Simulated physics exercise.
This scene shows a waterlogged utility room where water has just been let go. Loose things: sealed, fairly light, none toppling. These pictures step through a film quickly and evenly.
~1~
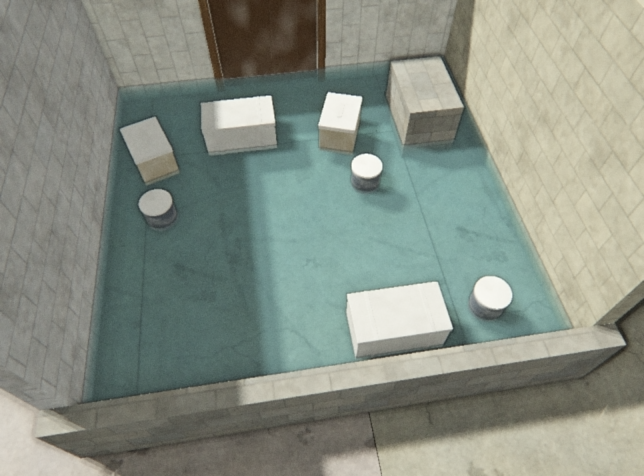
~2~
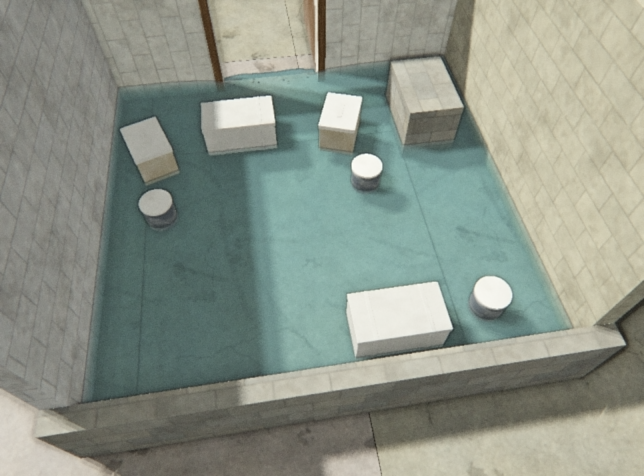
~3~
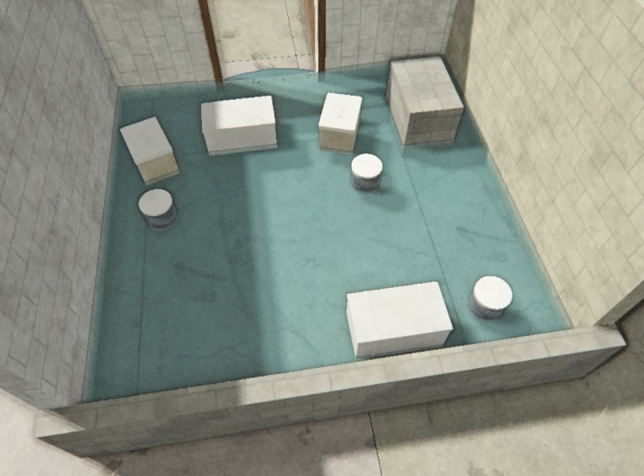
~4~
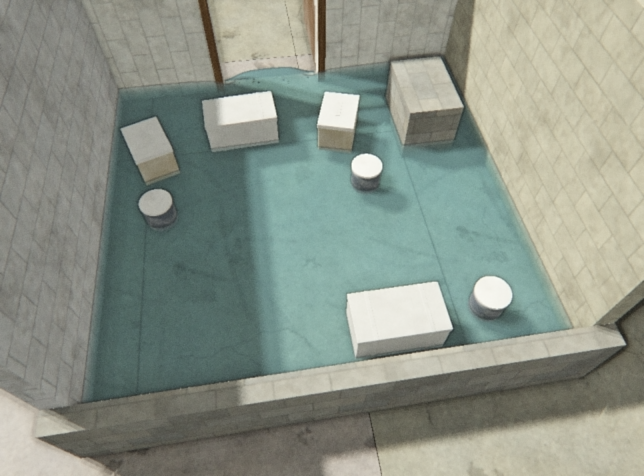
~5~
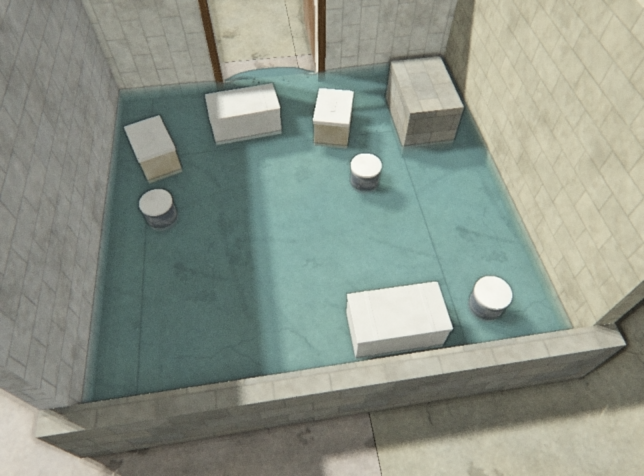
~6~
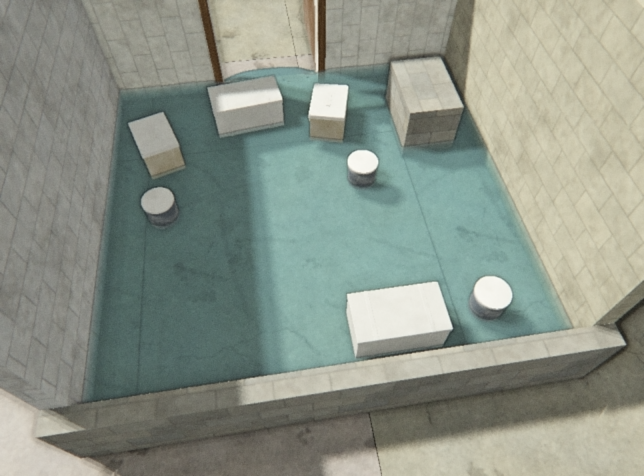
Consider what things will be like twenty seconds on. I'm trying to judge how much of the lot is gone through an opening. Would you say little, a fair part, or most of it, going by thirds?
I'd say most of it - two thirds or more.
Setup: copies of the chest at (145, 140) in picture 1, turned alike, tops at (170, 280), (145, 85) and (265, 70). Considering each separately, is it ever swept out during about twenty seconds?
In order: Never leaves, leaves the room, leaves the room.
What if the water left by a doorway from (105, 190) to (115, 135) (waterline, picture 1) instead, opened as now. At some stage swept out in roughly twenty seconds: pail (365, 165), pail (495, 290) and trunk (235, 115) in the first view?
One after the other: Stays, inside, carried outside.
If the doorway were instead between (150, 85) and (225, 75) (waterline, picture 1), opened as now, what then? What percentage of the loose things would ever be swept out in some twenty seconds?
Roughly 70 in a hundred.
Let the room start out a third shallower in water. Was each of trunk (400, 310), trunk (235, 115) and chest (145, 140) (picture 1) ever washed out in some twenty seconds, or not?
The first remains in the room, the next exits, the last exits.
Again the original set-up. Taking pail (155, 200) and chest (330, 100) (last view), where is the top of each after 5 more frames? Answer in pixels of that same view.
(160, 168) and (299, 68), about.
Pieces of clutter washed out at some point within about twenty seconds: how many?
The count is 5.
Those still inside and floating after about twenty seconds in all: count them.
I count 2.
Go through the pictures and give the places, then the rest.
A trunk at (237, 113), afloat; a chest at (341, 111) floats; 0 of 7 have shifted, in the first frame.
A trunk at (237, 113), afloat; a chest at (341, 111) floats; 0 of 7 have shifted, in the second frame.
A trunk at (238, 113), afloat; a chest at (341, 111), afloat; 0 of 7 have shifted, in the third frame.
A trunk at (239, 109), afloat, close to its start; a chest at (339, 110) floats, close to its start; 1 of 7 have shifted, in the fourth frame.
A trunk at (242, 101), afloat, close to its start; a chest at (334, 106), afloat, close to its start; 3 of 7 have shifted, in the fifth frame.
A trunk at (245, 94), afloat, a stride from its start; a chest at (329, 100) floats, close to its start; 4 of 7 have shifted, in the sixth frame.
A moment on, 1 of 7 are out; 6 afloat.
Next, 2 of 7 are out; 5 afloat.
Later, 5 of 7 are out; 2 afloat.
In the end, 5 of 7 are out; 2 afloat.
